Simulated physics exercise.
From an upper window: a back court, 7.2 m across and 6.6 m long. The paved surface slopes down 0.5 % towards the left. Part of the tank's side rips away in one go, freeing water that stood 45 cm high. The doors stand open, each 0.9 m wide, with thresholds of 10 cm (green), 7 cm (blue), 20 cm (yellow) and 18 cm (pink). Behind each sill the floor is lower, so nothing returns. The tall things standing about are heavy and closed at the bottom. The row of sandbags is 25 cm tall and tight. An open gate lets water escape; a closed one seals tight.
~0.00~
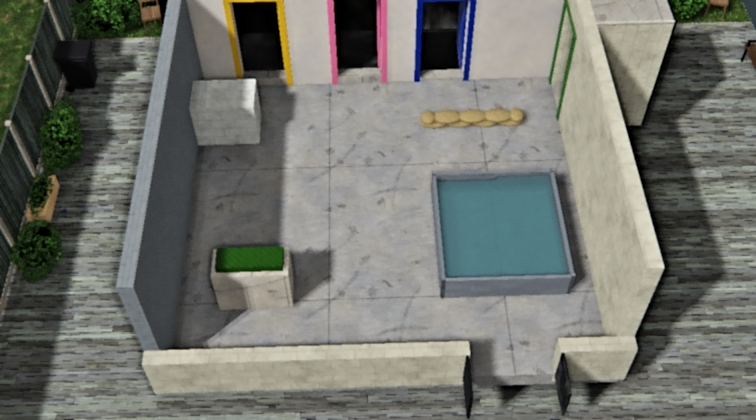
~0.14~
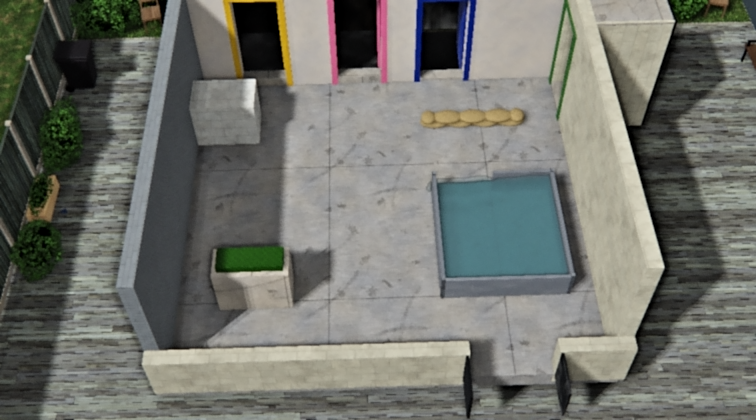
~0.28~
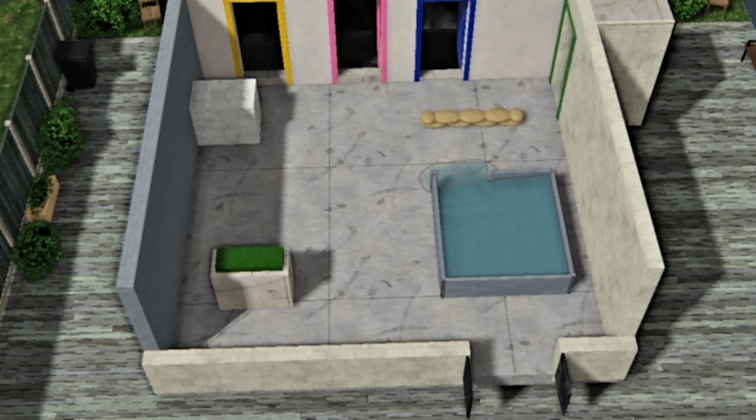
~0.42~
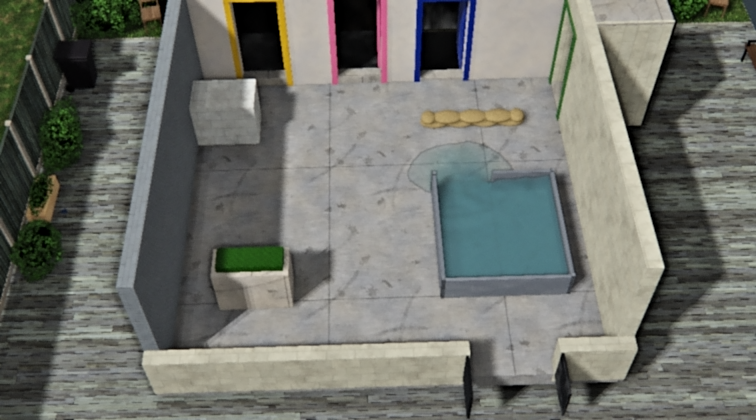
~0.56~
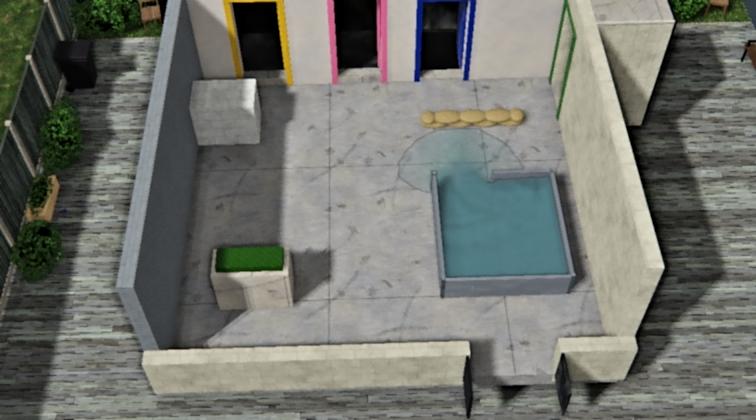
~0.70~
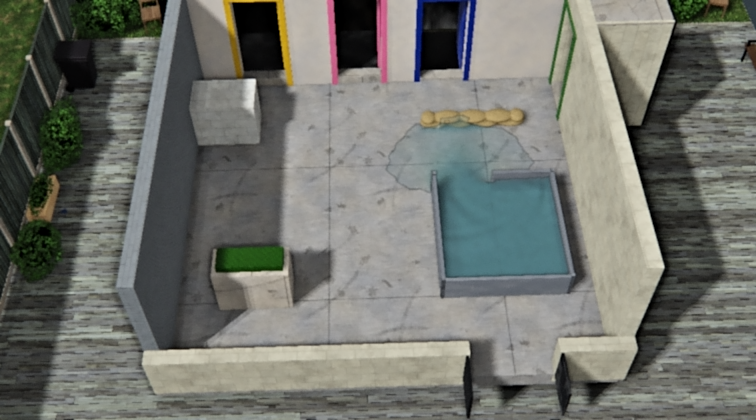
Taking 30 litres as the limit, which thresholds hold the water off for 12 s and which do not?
Door by door: At the green door it keeps below the limit; at the blue door it stays under the limit; at the yellow door it does not reach the limit; at the pink door it does not reach the limit.
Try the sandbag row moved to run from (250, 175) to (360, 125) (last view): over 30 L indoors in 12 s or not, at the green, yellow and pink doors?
Then: Green below, yellow under, pink not over.
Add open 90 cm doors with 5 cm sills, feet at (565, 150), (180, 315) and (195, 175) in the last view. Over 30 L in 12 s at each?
In that order: Above, under, under.
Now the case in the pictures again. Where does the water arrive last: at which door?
The blue one.
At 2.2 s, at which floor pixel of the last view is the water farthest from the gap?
At about (302, 88).
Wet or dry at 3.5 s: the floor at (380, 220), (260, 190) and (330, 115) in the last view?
In turn: Not reached, still dry, flooded.
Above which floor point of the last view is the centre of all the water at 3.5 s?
At about (450, 184).
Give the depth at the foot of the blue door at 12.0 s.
About 7.0 cm.
After 1.4 s water covers 10 % of the floor and is deepest (29 cm) near (446, 135); green door not reached, blue door not reached, yellow door not reached, pink door not reached.
After 2.2 s water covers 20 % of the floor and is deepest (30 cm) near (446, 135); green door 5 cm at the sill, 0 L in, blue door not reached, yellow door not reached, pink door 12 cm at the sill, 0 L in.
After 3.5 s water covers 35 % of the floor and is deepest (25 cm) near (206, 91); green door 6 cm at the sill, 0 L in, blue door 3 cm at the sill, 0 L in, yellow door 9 cm at the sill, 0 L in, pink door 11 cm at the sill, 0 L in.
After 7.0 s water covers 60 % of the floor and is deepest (16 cm) near (205, 97); green door 4 cm at the sill, 0 L in, blue door 4 cm at the sill, 0 L in, yellow door 14 cm at the sill, 1 L in, pink door 9 cm at the sill, 0 L in.
After 12.0 s water covers 85 % of the floor and is deepest (10 cm) near (223, 279); green door 5 cm at the sill, 0 L in, blue door 7 cm at the sill, 1 L in, yellow door 8 cm at the sill, 1 L in, pink door 5 cm at the sill, 0 L in.
